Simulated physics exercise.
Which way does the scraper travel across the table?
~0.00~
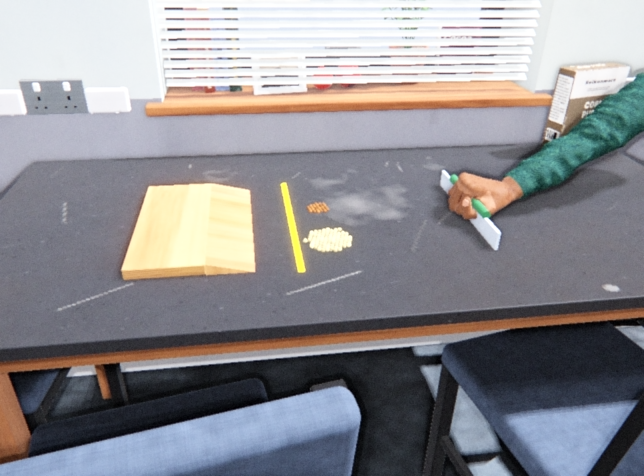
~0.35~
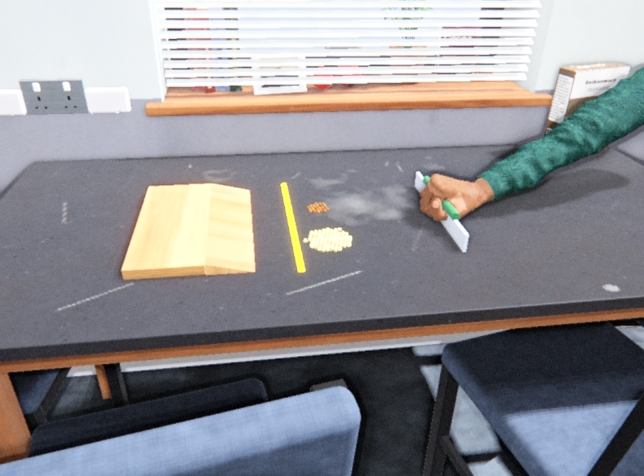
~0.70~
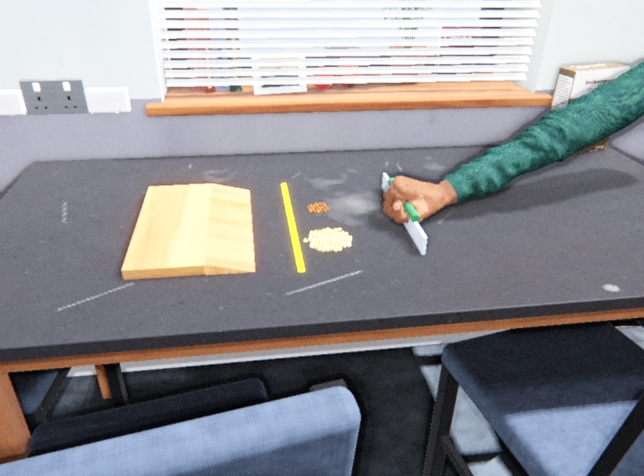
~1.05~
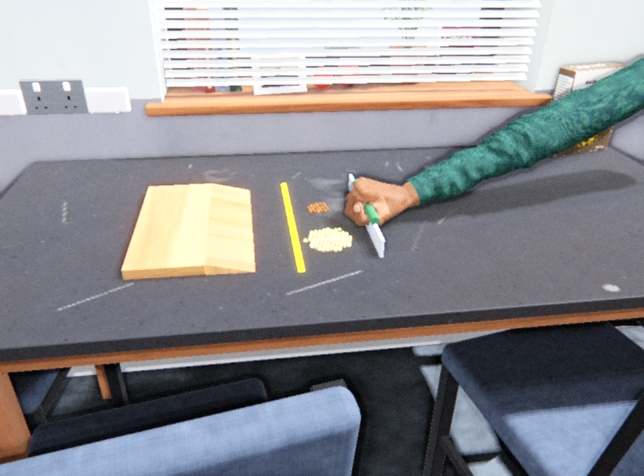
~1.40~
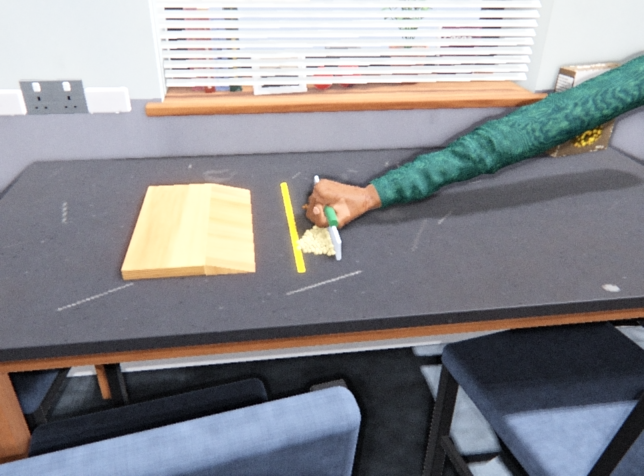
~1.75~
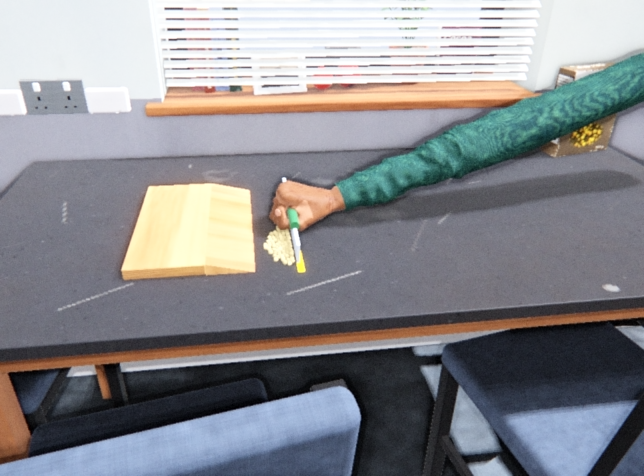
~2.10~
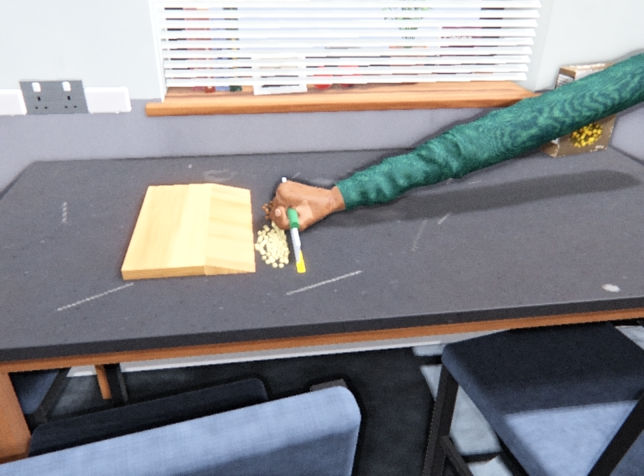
It travels to the left, toward the yellow tape and the wooden wedge.
